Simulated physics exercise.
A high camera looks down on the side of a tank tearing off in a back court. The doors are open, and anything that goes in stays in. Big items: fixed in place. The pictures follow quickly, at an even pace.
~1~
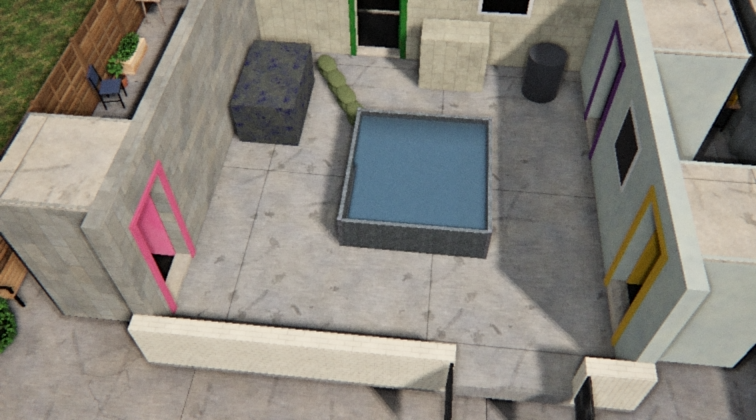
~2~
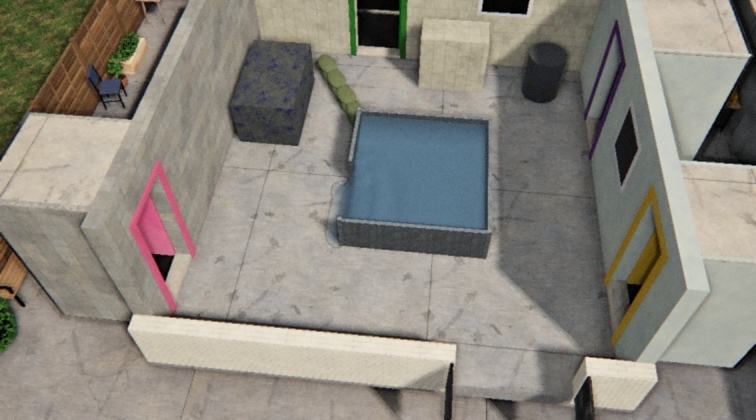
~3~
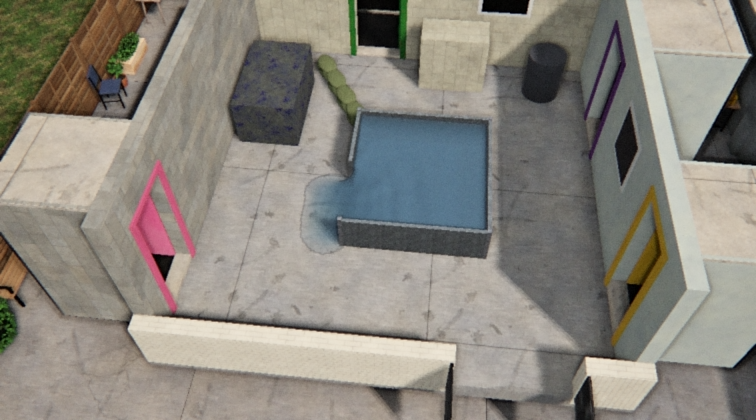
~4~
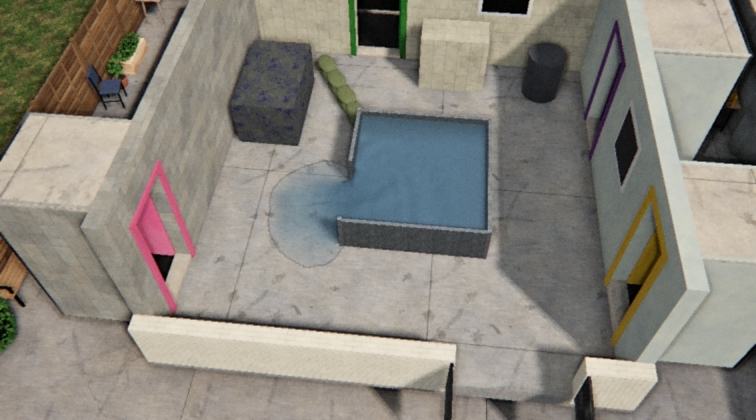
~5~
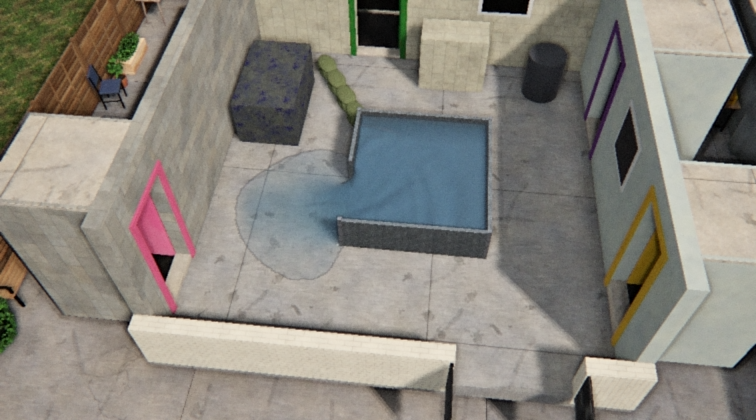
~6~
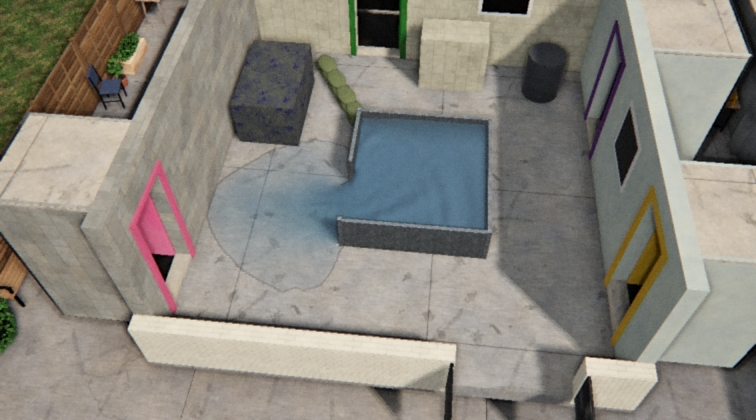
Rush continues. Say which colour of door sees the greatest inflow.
It is the pink door.
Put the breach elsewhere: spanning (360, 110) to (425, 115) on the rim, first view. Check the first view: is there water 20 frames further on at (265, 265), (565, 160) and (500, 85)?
The first spot is left untouched, the second is soaked through, the third is soaked through.
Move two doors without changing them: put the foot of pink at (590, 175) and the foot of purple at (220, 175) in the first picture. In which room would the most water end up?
My pick is the one in purple.
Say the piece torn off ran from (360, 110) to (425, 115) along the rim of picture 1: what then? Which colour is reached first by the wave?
The green one.
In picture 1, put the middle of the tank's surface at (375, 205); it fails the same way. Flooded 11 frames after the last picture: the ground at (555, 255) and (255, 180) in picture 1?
The first point is unwetted and the second is taken by the flood.
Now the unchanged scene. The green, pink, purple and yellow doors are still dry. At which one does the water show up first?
First comes the one in pink.
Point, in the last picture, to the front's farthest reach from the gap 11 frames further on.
Front's tip: Near (259, 61).
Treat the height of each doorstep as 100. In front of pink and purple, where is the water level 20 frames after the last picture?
Readings, in sequence: 220 percent and 0 percent.
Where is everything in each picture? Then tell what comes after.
The first frame shows the tank at (419, 169) is whole and still.
In the second frame, water pours out at (348, 208) and has run to a hidden place.
In the third frame, water pours out at (348, 208) and has run to (315, 184).
In the fourth frame, water pours out at (348, 209) and has run to (279, 189).
In the fifth frame, water pours out at (348, 209) and has run to (248, 189).
In the sixth frame, water pours out at (348, 208) and has run to (215, 191).
A moment on, water covers 20 % of the floor; yellow door not reached, green door not reached, pink door wet at the sill, nothing in, purple door not reached.
Next, water covers 25 % of the floor; yellow door not reached, green door not reached, pink door some in, purple door not reached.
Then, water covers 40 % of the floor; yellow door not reached, green door not reached, pink door a lot in, purple door not reached.
Later, water covers 65 % of the floor; yellow door wet at the sill, nothing in, green door wet at the sill, nothing in, pink door a lot in, purple door not reached.
In the end, water covers 90 % of the floor; yellow door wet at the sill, nothing in, green door wet at the sill, nothing in, pink door a lot in, purple door wet at the sill, nothing in; the pink door has let in the most.
